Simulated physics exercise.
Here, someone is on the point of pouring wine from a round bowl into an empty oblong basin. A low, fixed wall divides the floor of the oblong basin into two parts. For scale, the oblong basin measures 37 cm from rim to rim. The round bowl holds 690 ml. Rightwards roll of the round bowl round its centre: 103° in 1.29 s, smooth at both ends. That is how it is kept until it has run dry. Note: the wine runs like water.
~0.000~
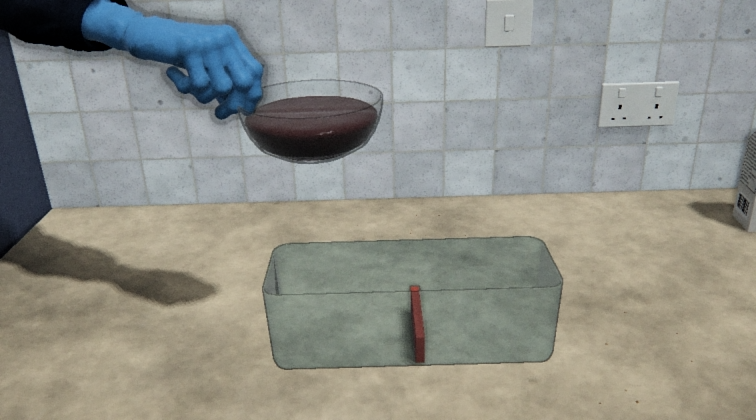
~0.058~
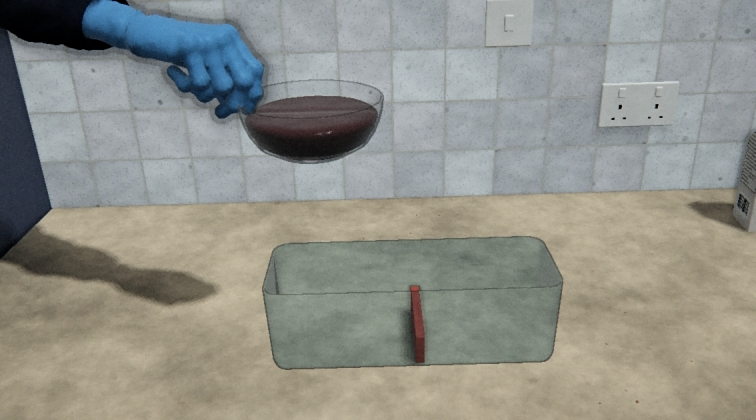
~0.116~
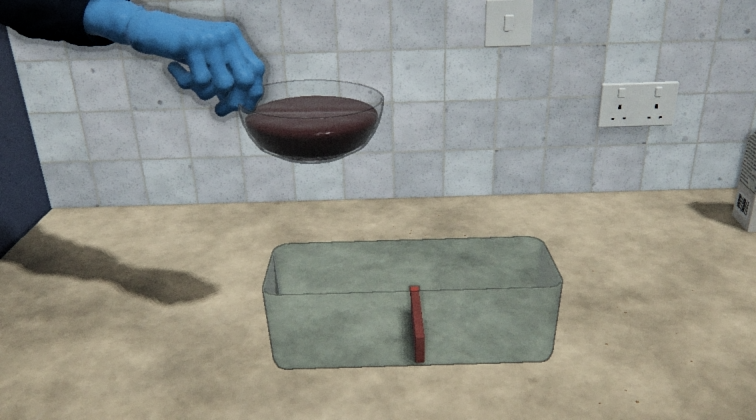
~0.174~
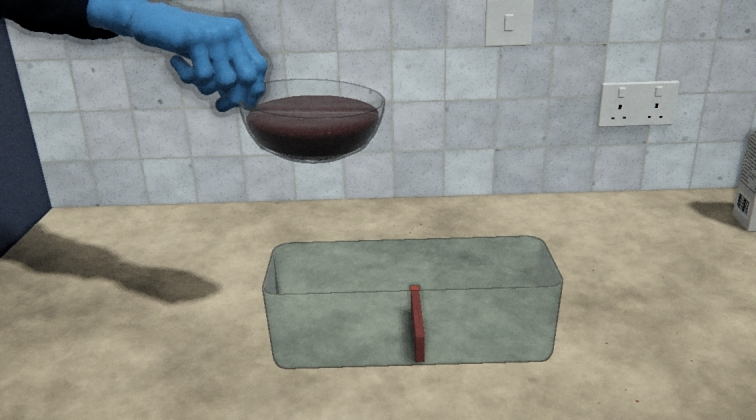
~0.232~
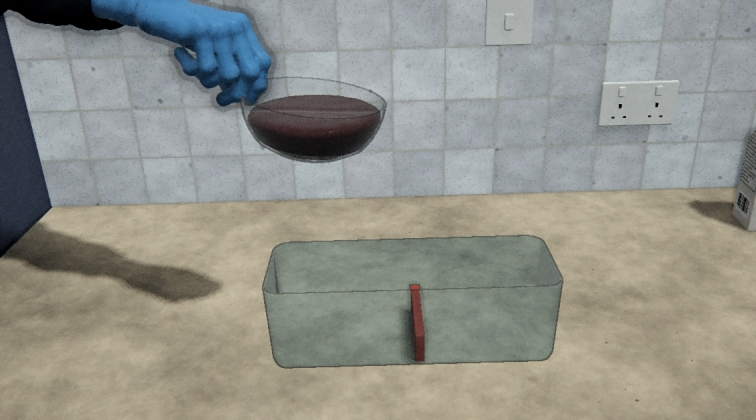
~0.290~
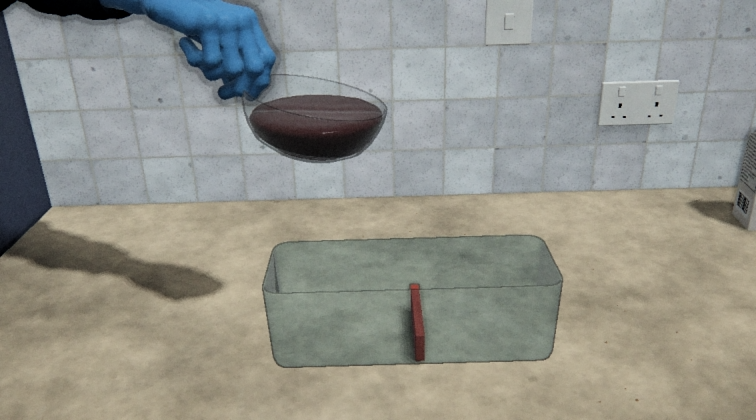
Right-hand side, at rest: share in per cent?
72 per cent.
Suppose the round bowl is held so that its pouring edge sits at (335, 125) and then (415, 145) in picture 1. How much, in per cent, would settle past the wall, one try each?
Try 1: Approx. 10 %; try 2: Approx. 85 %.
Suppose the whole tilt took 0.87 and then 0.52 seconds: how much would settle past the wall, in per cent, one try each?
Try 1: 65 %; try 2: 55 %.
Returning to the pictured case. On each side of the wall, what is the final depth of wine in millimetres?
I'd expect close to 8 mm on the left and close to 24 mm on the right.
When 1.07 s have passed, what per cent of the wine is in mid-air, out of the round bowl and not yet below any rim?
About 9 % of the total.
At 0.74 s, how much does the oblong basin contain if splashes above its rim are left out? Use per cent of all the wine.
Around 18 percent.
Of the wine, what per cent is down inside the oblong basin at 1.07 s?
88 per cent or thereabouts.
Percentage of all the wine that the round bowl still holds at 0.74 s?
Roughly 40 %.
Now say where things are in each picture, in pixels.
It leans 0°; its right rim is at (382, 97); the wine meets the walls at (245, 114) and (378, 110); the oblong basin's rim runs from (269, 270) to (552, 261); the wall's top is at (417, 311), in the first picture.
It leans 1°; its right rim is at (382, 98); the wine meets the walls at (246, 113) and (378, 110), in the second picture.
It leans 2°; its right rim is at (383, 100); the wine meets the walls at (246, 113) and (378, 111), in the third picture.
It leans 5°; its right rim is at (384, 102); the wine meets the walls at (247, 112) and (380, 111), in the fourth picture.
It leans 8°; its right rim is at (385, 106); the wine meets the walls at (249, 111) and (381, 111), in the fifth picture.
It leans 12°; its right rim is at (386, 111); the wine meets the walls at (250, 111) and (383, 111), in the sixth picture.
Then, 0.74 s in, the tilt is 63° and 41 per cent is still to pour, 2 is left of the wall and 15 right of it.
Then, 1.07 s in, the tilt is 96° and 2 per cent is still to pour, 16 is left of the wall and 73 right of it.
Then, 1.41 s in, the tilt is 103° and 0 per cent is still to pour, 25 is left of the wall and 74 right of it.
Then, 1.79 s in, the tilt is 103° and 0 per cent is still to pour, 27 is left of the wall and 72 right of it.
Finally, 26 per cent lies left of the wall, 72 right of it and 1 outside.
